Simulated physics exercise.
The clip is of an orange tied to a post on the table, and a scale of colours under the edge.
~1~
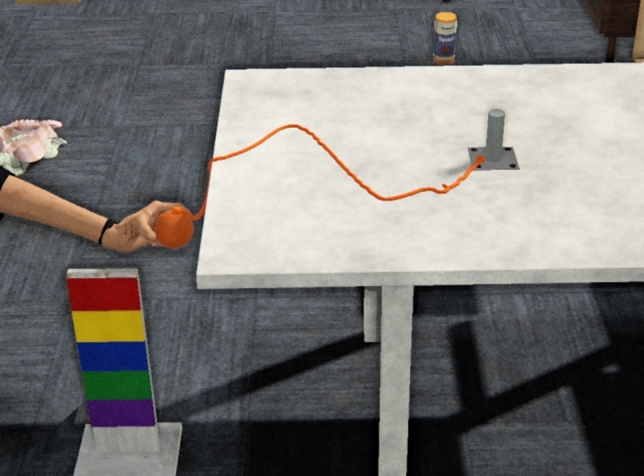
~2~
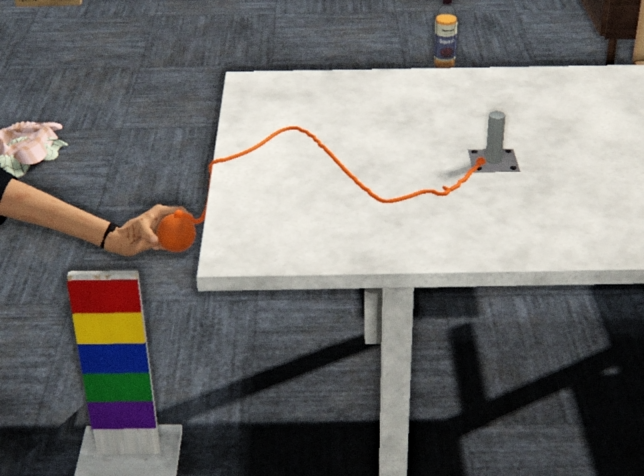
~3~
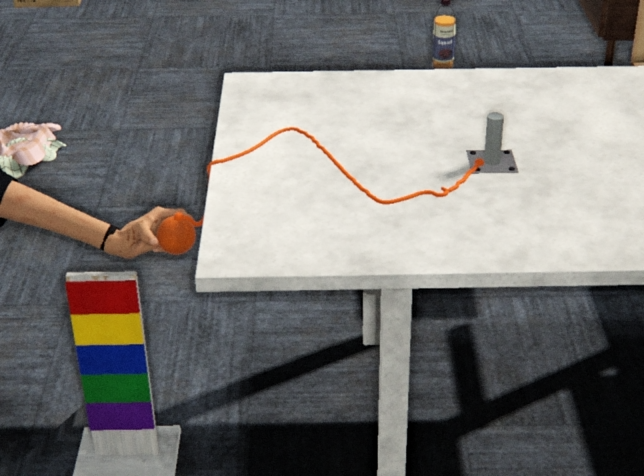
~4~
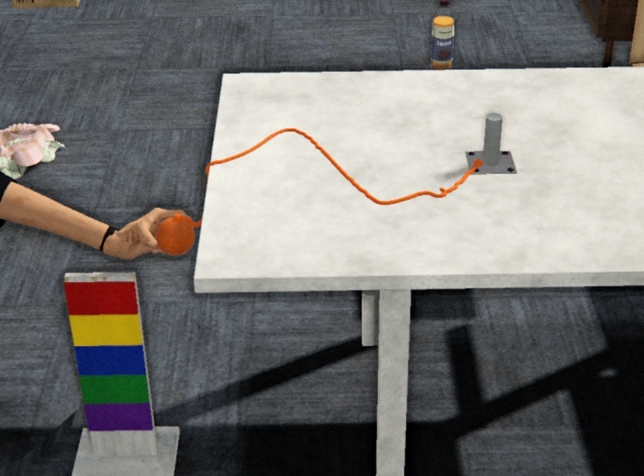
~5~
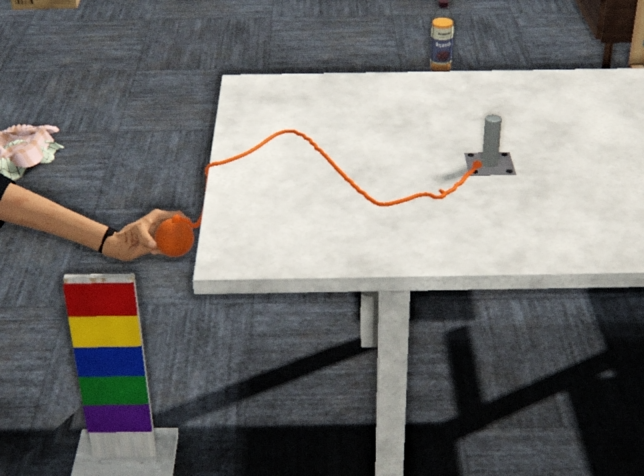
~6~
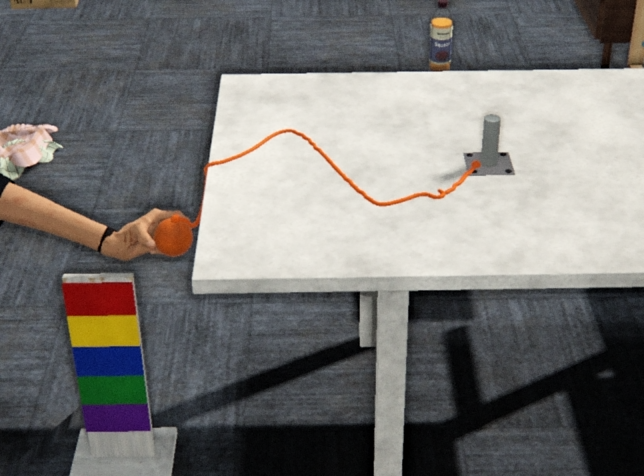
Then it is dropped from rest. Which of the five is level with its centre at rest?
The purple one.
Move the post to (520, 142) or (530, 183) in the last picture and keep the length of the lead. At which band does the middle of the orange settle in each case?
Taking them in turn: Green; green.
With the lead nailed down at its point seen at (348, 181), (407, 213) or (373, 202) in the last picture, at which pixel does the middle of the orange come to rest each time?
About (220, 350), (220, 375) and (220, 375).
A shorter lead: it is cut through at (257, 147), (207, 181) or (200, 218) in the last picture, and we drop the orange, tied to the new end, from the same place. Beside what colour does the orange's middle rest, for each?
Try by try: Red; blue; green.
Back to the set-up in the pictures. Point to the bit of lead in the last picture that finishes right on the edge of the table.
Near (322, 153).
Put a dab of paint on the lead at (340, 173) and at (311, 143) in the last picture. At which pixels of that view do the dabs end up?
Near (252, 181) and (206, 210).
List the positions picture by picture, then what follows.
In the first picture, orange (174, 229); red (104, 296); yellow (108, 327); blue (113, 358); green (117, 387); purple (121, 414).
In the second picture, orange (176, 233); lead through (460, 182) (391, 201) (337, 161) (287, 129) (218, 163).
In the third picture, orange (177, 235).
In the fourth picture, orange (175, 236); lead through (457, 184) (388, 203) (334, 163) (284, 131) (215, 164).
In the fifth picture, orange (174, 238).
In the sixth picture, orange (173, 237); lead through (455, 185) (387, 204) (332, 164) (282, 132) (213, 165).
A little later, orange near (193, 386); level with green.
Next, orange near (238, 413); level with purple.
Later still, orange near (217, 415); level with purple.
When it is over, orange near (224, 415); level with purple. The lead holds its middle at purple.
